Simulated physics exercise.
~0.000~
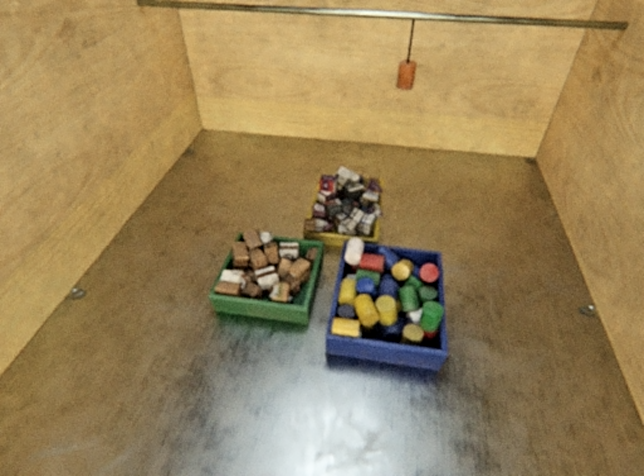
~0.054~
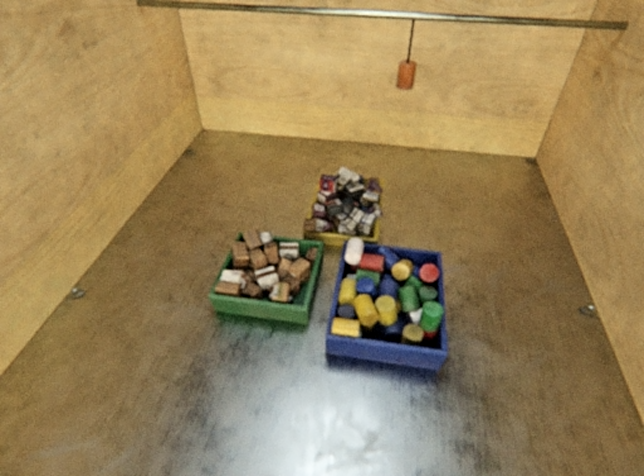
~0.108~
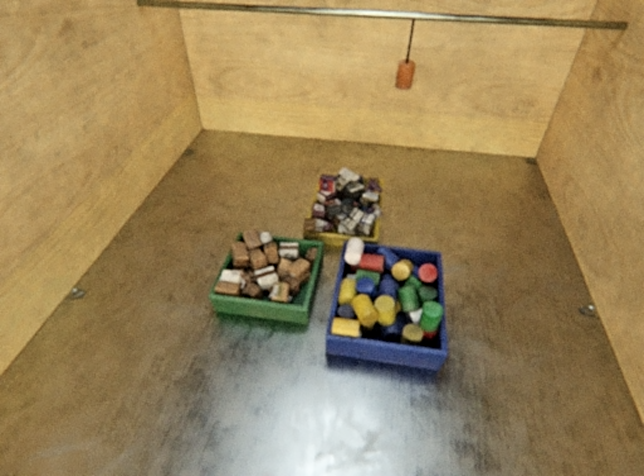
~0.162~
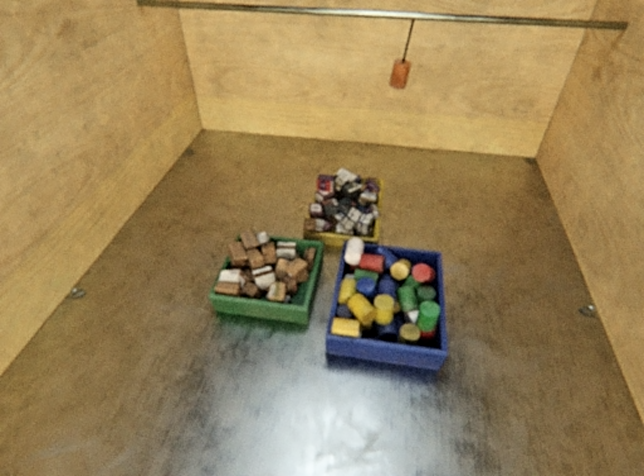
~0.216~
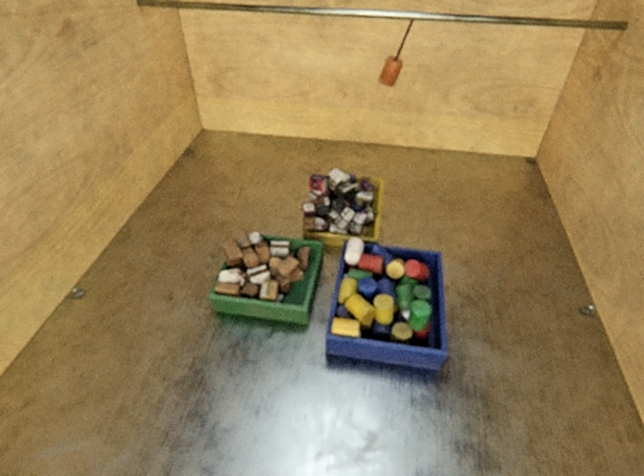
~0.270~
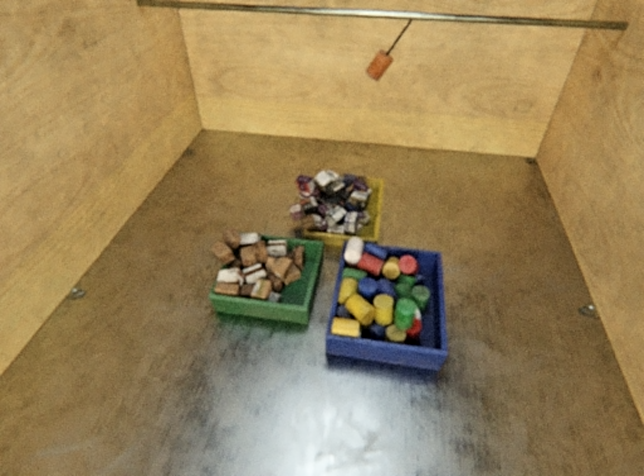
At the start, three open containers, green, blue and yellow, sit full of small items on the floor beneath a hanging lamp, all still. Then the lamp swings left, the contents slide leftward inside their containers, and a few cartons go over the yellow one's left side while the containers stay put.
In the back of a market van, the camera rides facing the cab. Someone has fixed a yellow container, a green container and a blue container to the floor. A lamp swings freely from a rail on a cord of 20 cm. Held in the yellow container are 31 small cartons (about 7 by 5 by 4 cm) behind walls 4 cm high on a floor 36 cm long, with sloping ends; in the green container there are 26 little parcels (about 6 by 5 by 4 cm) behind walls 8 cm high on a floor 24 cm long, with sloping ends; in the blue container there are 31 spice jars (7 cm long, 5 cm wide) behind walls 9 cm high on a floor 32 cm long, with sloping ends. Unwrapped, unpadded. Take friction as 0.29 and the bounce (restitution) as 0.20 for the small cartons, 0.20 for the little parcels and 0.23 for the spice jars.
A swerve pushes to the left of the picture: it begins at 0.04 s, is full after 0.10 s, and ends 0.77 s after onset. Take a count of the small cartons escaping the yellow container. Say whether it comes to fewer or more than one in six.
More.
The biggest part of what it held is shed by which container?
The yellow container.
After 0.45 s, the yellow container is down by 9 of 31, the green container is down by 2 of 26 and the blue container has all 31.
After 0.68 s, the yellow container is down by 11 of 31, the green container is down by 2 of 26 and the blue container is down by 1 of 31.
After 1.00 s, the yellow container is down by 11 of 31, the green container is down by 2 of 26 and the blue container is down by 1 of 31.
When it is over (at 1.42 s), the yellow container is down by 11 of 31, the green container is down by 2 of 26 and the blue container is down by 1 of 31. Asked share, 11 of 31, 35 per cent.
